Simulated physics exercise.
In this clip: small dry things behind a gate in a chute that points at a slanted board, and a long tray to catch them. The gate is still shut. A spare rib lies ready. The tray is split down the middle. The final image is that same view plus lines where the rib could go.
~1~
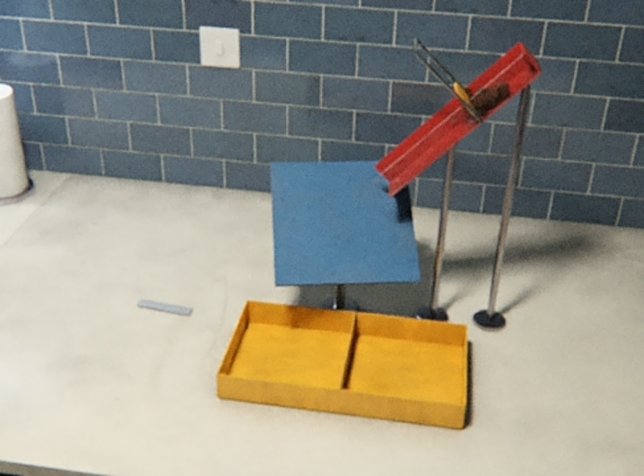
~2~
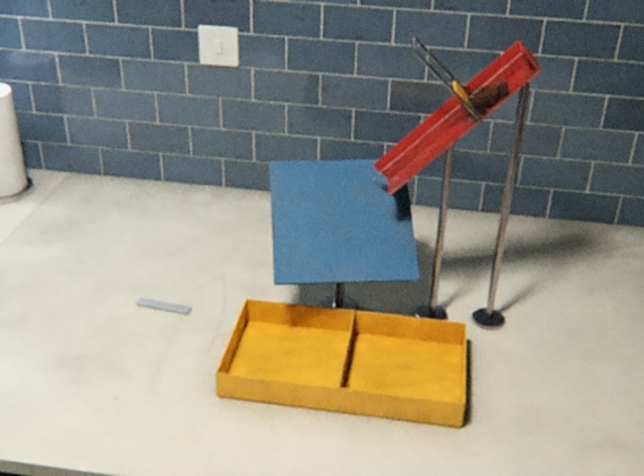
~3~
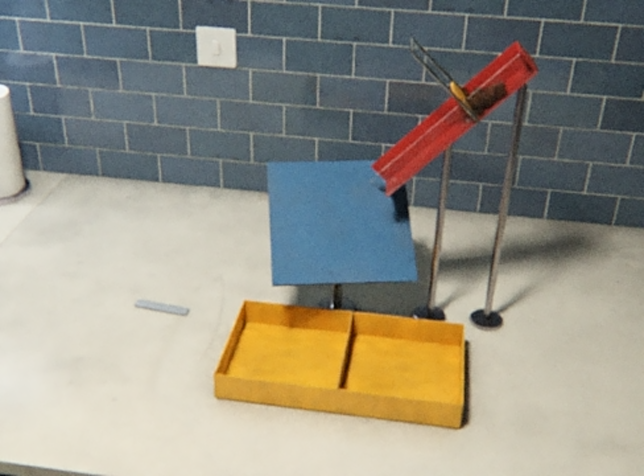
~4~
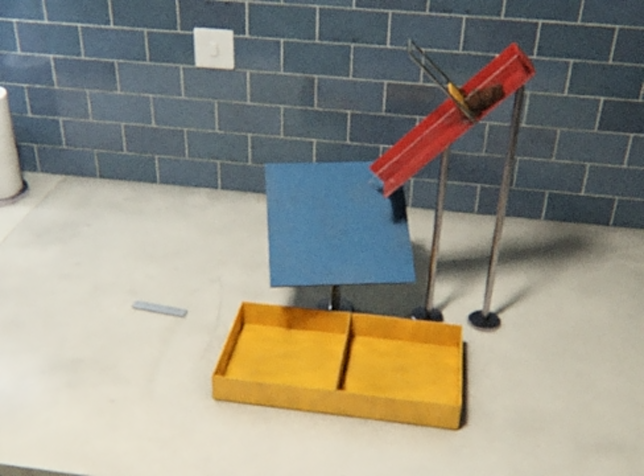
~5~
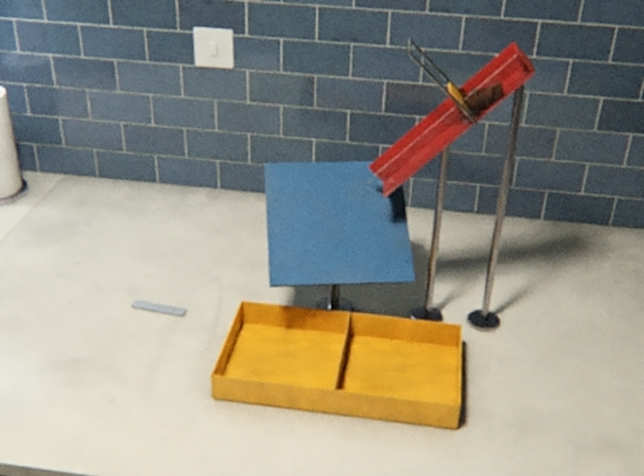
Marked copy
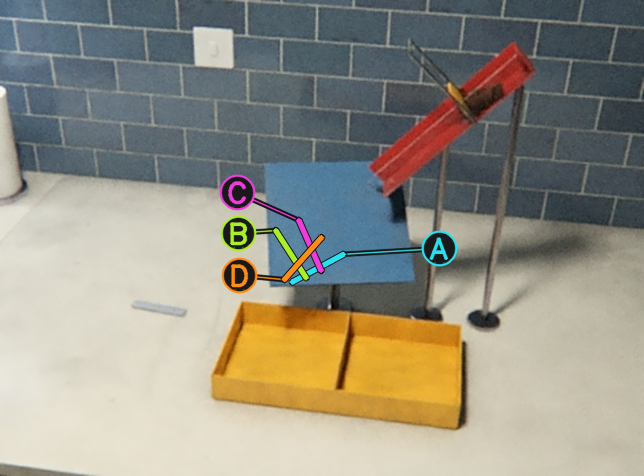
On a pale counter, a red chute slants toward a blue board while nothing moves.
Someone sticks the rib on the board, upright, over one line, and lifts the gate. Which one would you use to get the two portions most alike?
Use line C.
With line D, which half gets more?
The left half.
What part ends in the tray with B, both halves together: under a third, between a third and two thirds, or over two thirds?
Over two thirds.
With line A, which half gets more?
The left half.
On the marked copy, line A from (343, 254) to (292, 282); line B from (275, 230) to (306, 277); line C from (298, 220) to (321, 270); line D from (321, 237) to (284, 279).
With A, of what is caught, most in the left half, about a quarter in the right.
With B, of what is caught, most in the left half, a small part in the right.
With C, of what is caught, about half in the left half, about half in the right.
With D, of what is caught, most in the left half, a small part in the right.
